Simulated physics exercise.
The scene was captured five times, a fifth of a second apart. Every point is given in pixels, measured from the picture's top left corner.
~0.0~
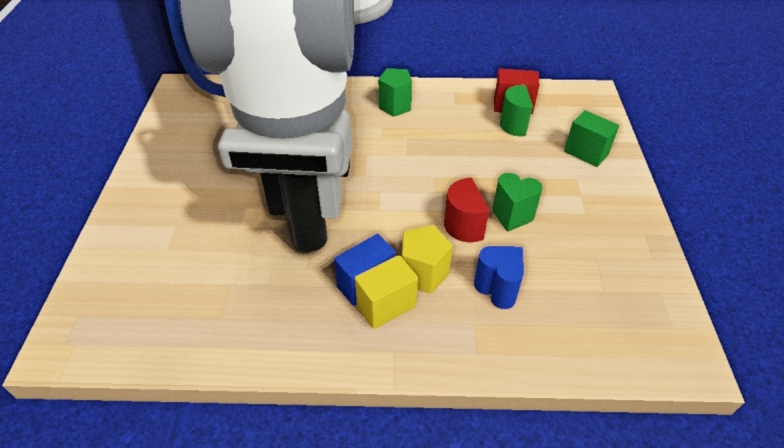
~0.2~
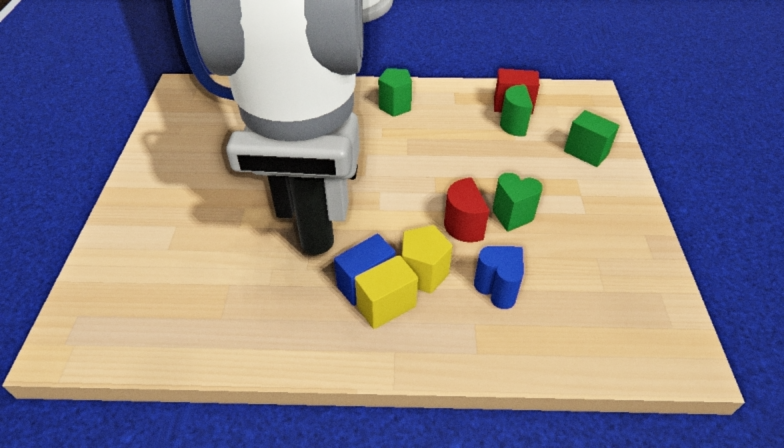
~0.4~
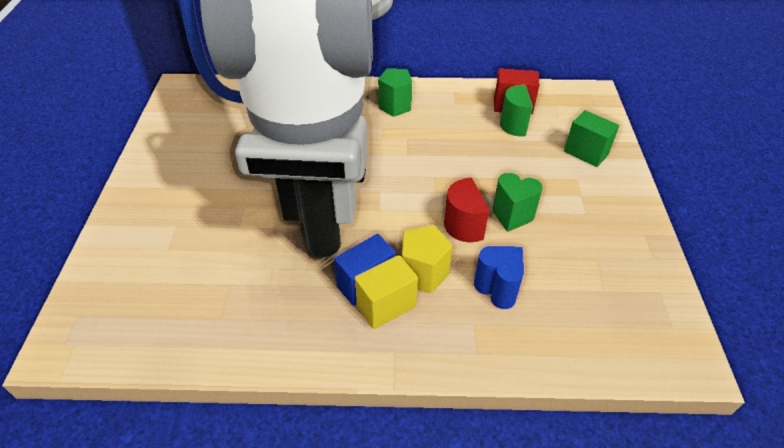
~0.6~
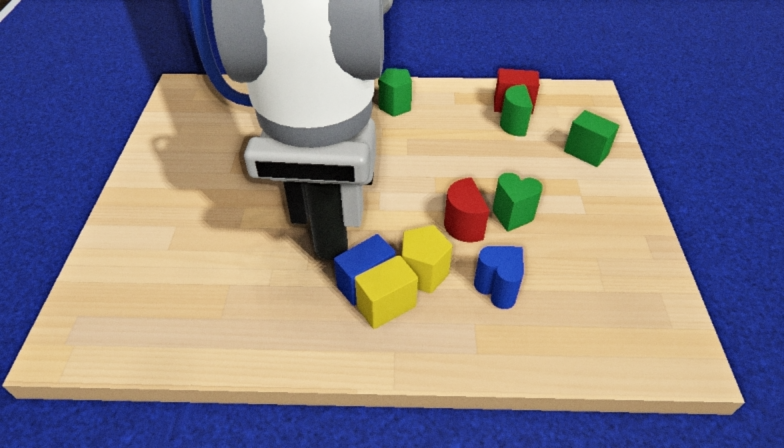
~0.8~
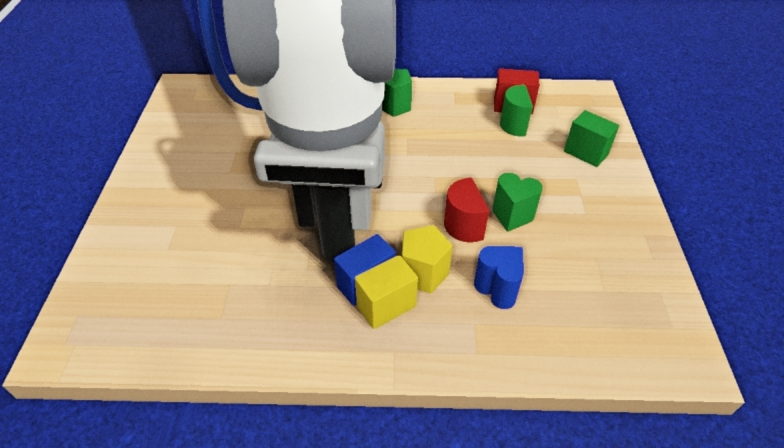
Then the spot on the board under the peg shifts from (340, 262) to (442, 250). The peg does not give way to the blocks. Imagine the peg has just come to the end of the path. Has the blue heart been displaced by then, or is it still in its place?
That block stays.
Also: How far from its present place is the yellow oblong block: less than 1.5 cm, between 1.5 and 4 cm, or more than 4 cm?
My prediction: Under 1.5 cm.
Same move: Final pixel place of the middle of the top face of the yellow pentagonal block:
In the picture, that point is around (457, 251).
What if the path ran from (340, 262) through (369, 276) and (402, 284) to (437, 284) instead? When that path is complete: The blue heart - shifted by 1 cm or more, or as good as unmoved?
The blue heart is moved.
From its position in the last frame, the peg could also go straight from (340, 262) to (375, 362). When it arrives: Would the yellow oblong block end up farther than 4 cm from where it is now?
I'd say yes.
On the path given first. Halfway along, peg at (392, 245); blue oblong block at (377, 257), turned 20° clockwise; yellow oblong block at (389, 282), turned 15° clockwise; yellow pentagonal block at (430, 245).
At the end, peg at (443, 239); blue oblong block at (377, 256), turned 20° clockwise; yellow oblong block at (389, 282), turned 15° clockwise; yellow pentagonal block at (457, 251), turned 65° clockwise; blue heart unmoved.
